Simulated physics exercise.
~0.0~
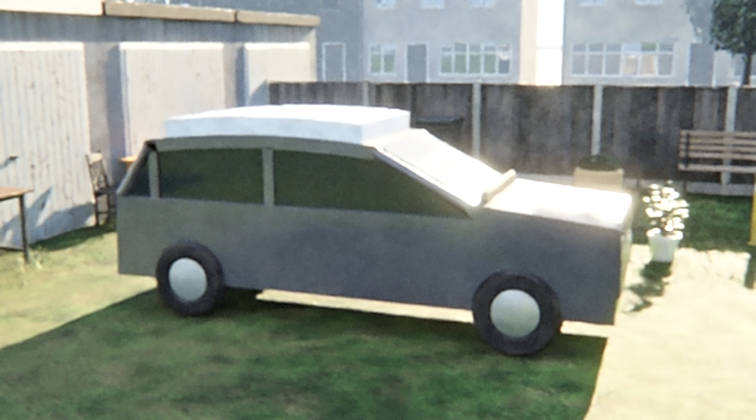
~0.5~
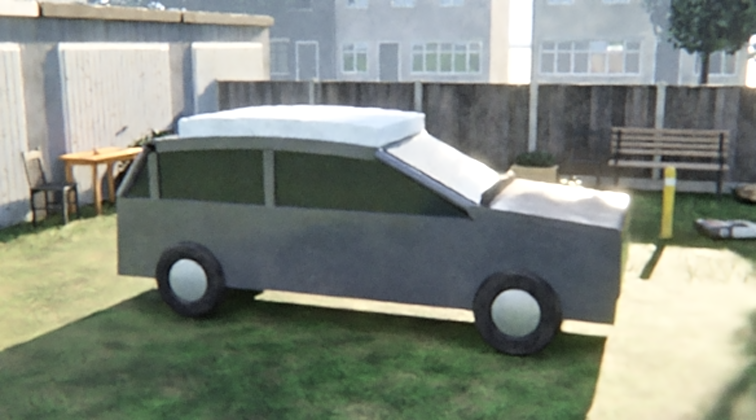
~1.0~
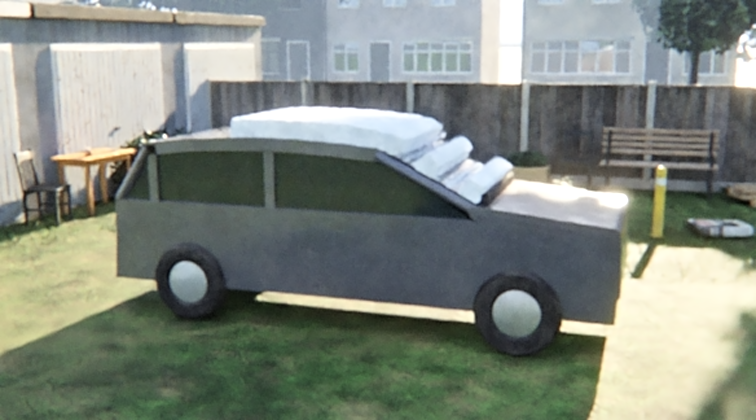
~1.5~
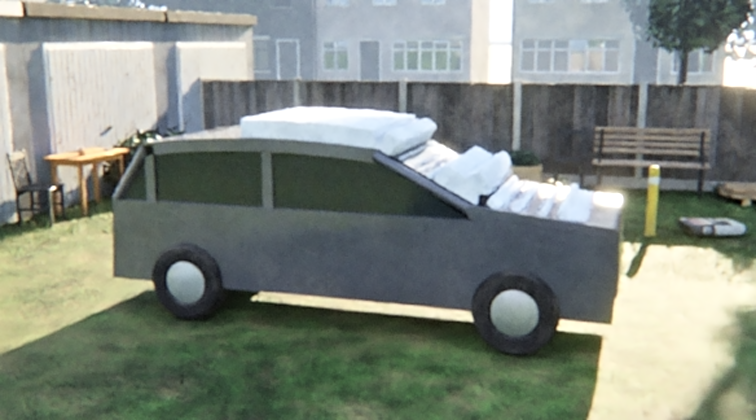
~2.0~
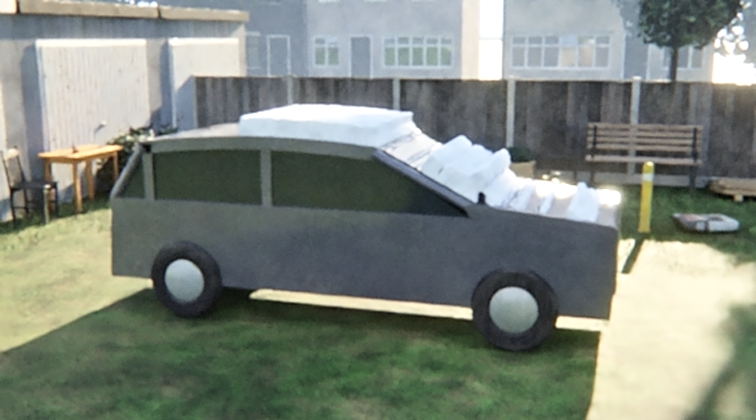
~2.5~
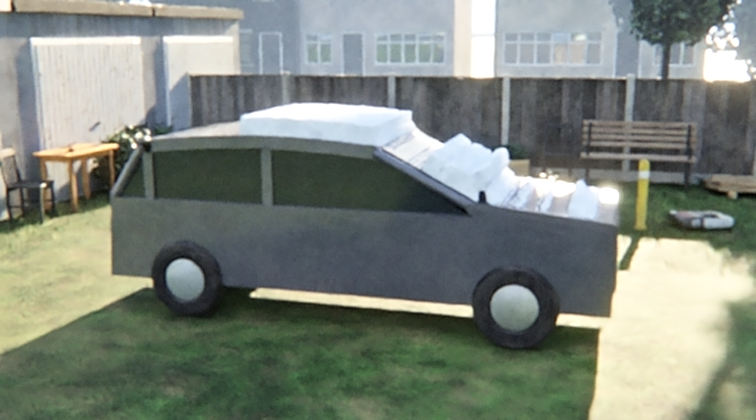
Snow slab on a braking grey car's roof sliding forward, breaking over the windscreen and settling in lumps across glass and bonnet.
